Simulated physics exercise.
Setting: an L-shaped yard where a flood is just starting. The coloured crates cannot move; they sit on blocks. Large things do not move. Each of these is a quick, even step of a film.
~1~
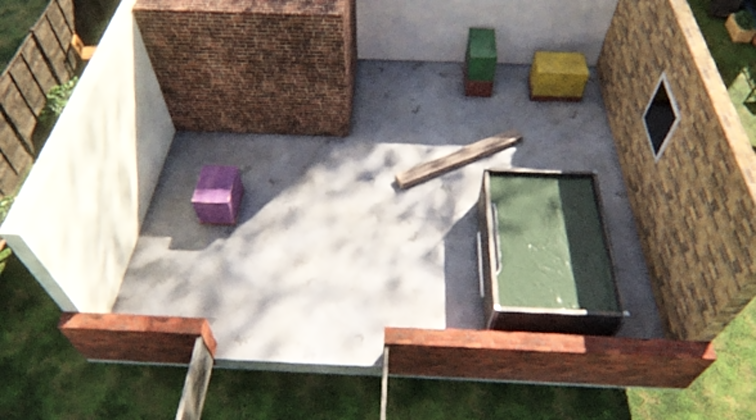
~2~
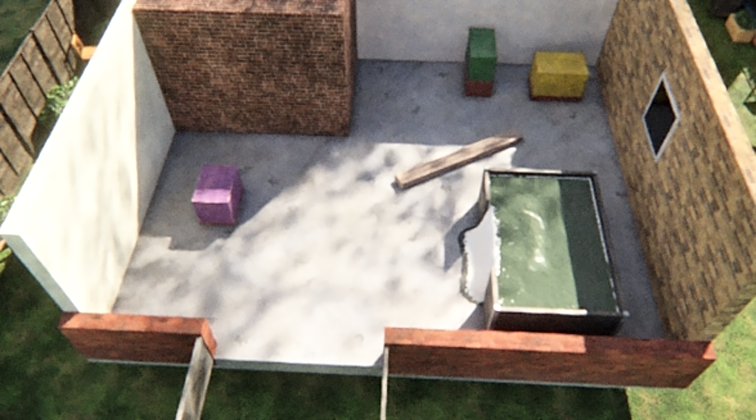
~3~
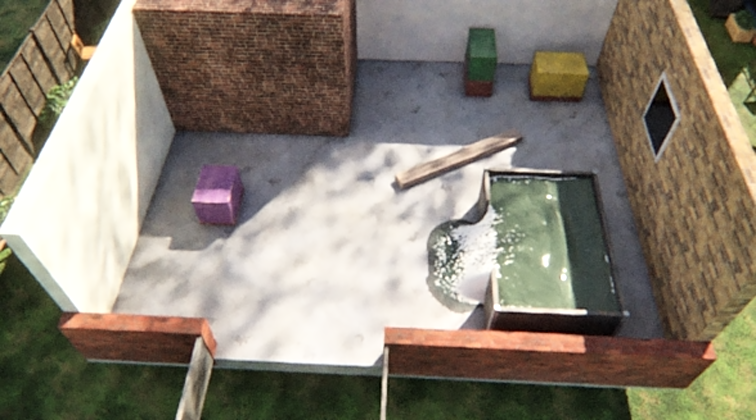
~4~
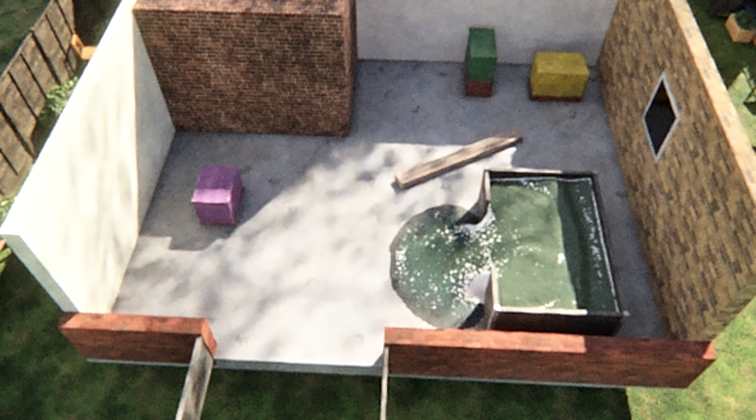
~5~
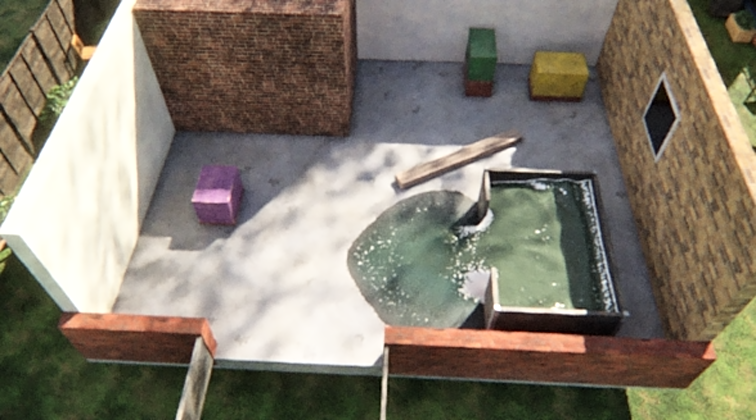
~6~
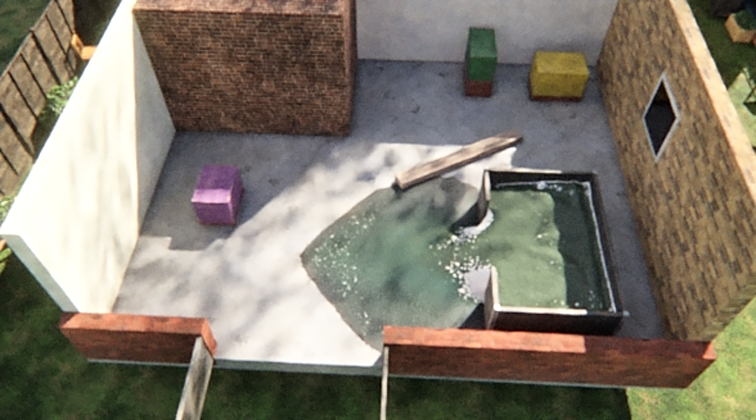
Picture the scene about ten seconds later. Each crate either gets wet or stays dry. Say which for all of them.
The yellow crate stays dry; the purple crate gets wet; the green crate stays dry.
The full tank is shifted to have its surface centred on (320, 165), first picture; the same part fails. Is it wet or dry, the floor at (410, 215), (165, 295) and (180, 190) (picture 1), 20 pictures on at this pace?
Untouched, submerged, submerged.
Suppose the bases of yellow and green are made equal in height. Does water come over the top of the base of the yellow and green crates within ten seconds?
Well, the yellow crate stays unflooded, and the green crate stays unflooded.
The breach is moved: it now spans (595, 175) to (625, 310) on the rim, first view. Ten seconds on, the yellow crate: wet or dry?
I'd say the yellow crate is flooded.
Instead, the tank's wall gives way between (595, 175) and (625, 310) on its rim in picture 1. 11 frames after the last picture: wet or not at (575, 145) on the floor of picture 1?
At that spot: Swamped.
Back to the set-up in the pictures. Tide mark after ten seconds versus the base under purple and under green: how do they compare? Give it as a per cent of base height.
The first reaches around 670 in a hundred, the second around 10.
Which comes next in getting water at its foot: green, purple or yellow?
That one is the purple-painted one.
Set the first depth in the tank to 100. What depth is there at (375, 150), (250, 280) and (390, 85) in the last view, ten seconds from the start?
In order: Roughly 8, 12 and 0 in a hundred.
A moment on, water covers 40 % of the floor; the yellow crate not reached, the purple crate water round its plinth, the green crate not reached.
Next, water covers 50 % of the floor; the yellow crate not reached, the purple crate water round its plinth, the green crate not reached.
Then, water covers 55 % of the floor; the yellow crate not reached, the purple crate water round its plinth, the green crate not reached.
Later, water covers 55 % of the floor; the yellow crate not reached, the purple crate water round its plinth, the green crate not reached.
In the end, water covers 65 % of the floor; the yellow crate stayed above the water, the purple crate was topped, the green crate stayed above the water.
